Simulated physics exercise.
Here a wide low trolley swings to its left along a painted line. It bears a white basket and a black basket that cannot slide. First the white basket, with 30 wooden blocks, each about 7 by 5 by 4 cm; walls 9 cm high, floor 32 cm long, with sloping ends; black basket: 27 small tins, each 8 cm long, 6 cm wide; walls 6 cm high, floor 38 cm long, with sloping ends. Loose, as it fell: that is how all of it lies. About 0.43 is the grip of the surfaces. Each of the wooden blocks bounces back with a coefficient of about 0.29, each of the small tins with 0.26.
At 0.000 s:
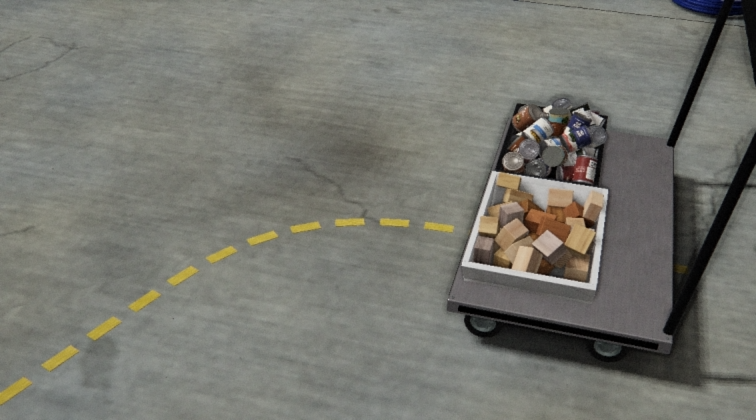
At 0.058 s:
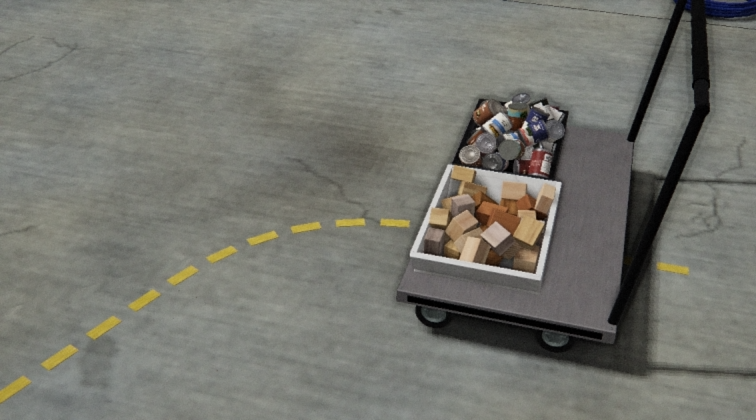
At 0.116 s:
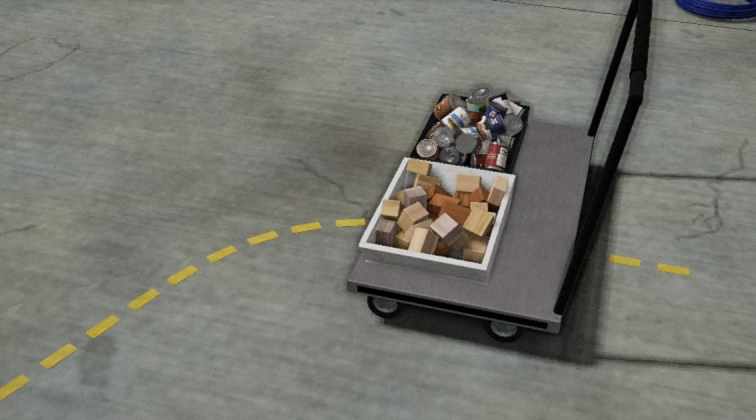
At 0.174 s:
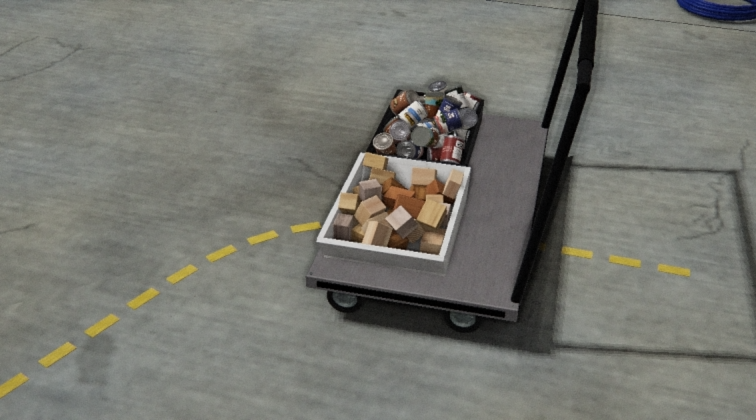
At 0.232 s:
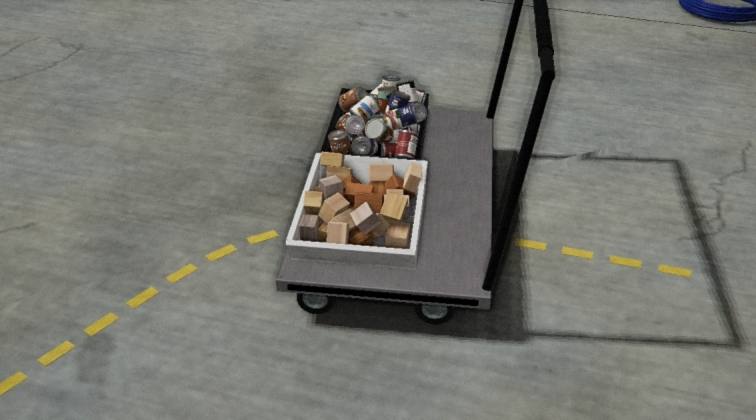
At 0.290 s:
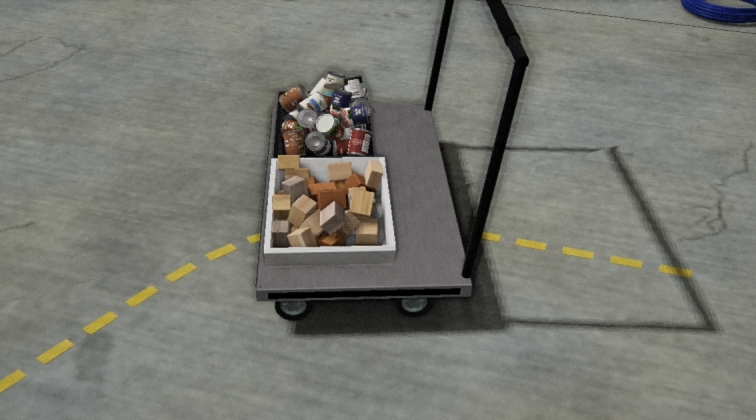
Flat trolley carrying a white basket of wooden blocks and a black basket of tins, rolling left along a dashed yellow line and turning.
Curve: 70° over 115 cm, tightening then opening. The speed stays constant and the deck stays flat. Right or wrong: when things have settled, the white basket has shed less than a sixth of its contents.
Right.
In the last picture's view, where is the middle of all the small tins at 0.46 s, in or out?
Somewhere around pixel (160, 145).
After 0.36 s, the white basket has all 30 and the black basket has all 27.
After 0.46 s, the white basket has all 30 and the black basket is down by 1 of 27.
After 0.61 s, the white basket has all 30 and the black basket is down by 5 of 27.
Final count (at 1.07 s), the white basket has all 30 and the black basket is down by 8 of 27. Asked share, 0 of 30, 0 per cent.
